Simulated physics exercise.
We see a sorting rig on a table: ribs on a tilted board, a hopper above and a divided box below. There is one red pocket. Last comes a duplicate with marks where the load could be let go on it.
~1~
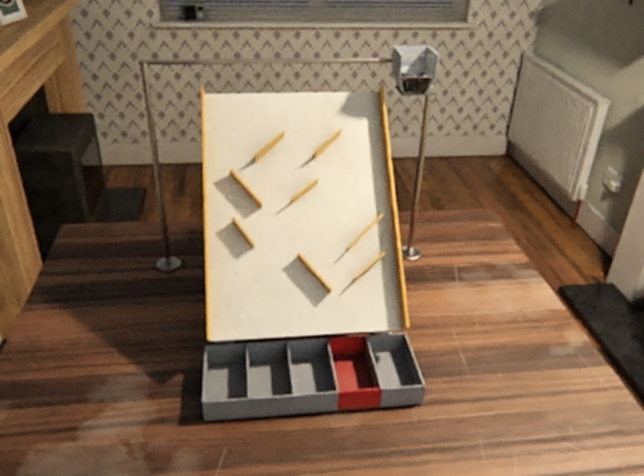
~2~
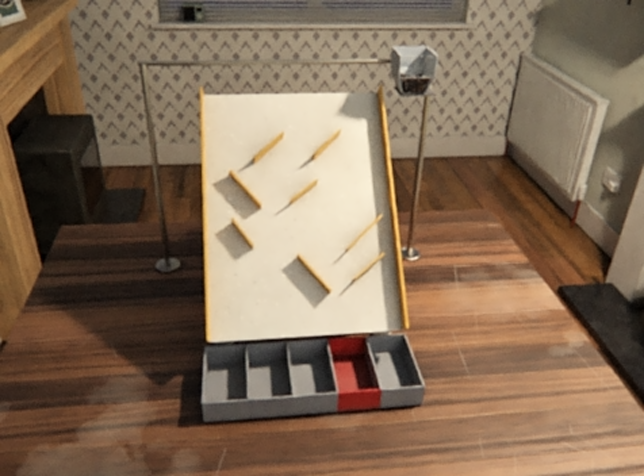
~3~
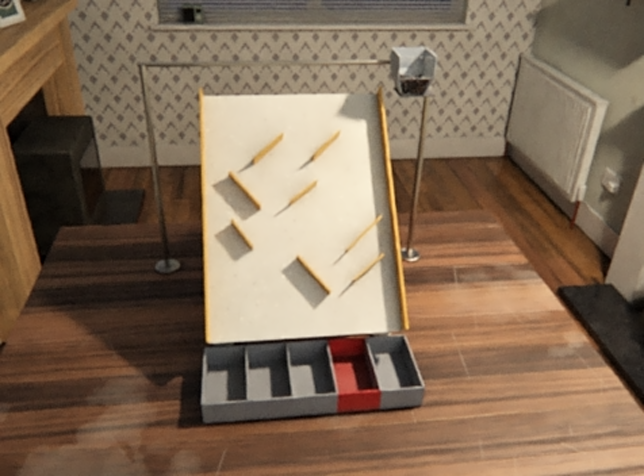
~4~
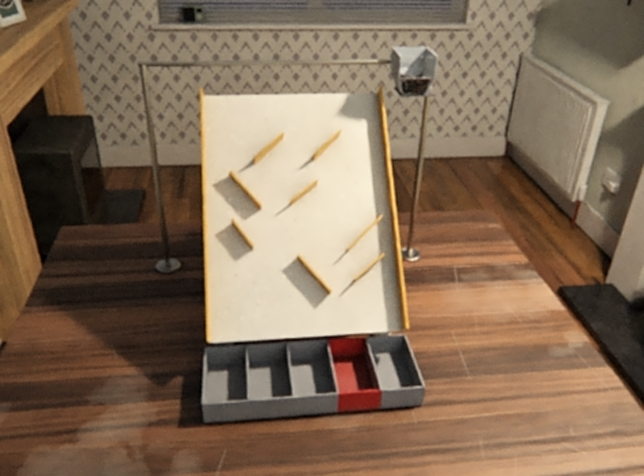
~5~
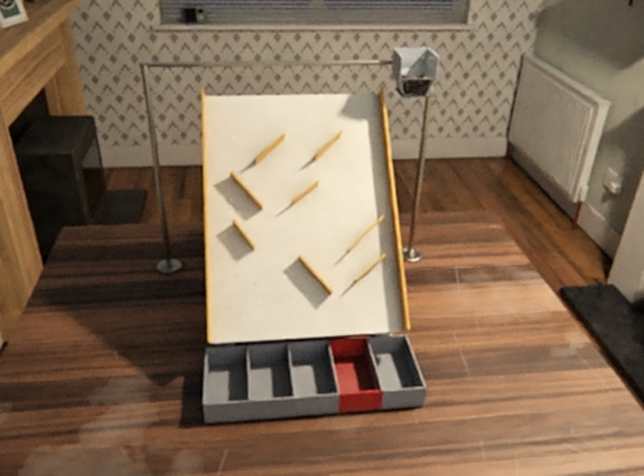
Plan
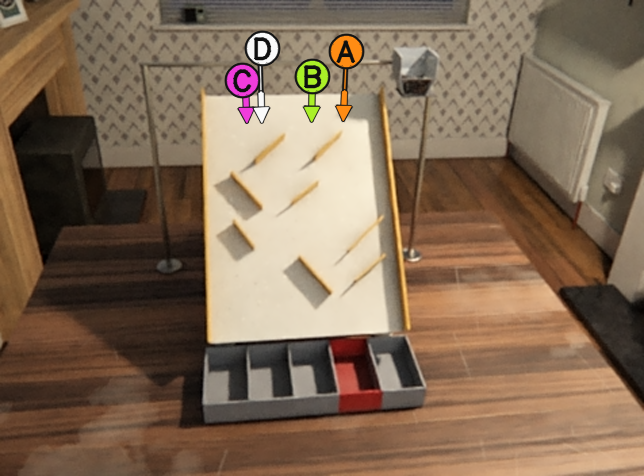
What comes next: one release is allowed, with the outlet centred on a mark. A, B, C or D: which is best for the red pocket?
Mark A.
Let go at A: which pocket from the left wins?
The fourth from the left.
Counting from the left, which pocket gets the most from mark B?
The second from the left.
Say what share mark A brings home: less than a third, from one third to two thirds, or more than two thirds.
Mark A gives from one third to two thirds.
On the marked copy, mark A meets the board at (343, 115); mark B meets the board at (311, 116); mark C meets the board at (246, 117); mark D meets the board at (261, 117).
With A, about half in the red pocket, about half in other pockets.
With B, none in the red pocket, nearly all in other pockets.
With C, a small part in the red pocket, nearly all in other pockets.
With D, a small part in the red pocket, nearly all in other pockets, a stray few held on the board.
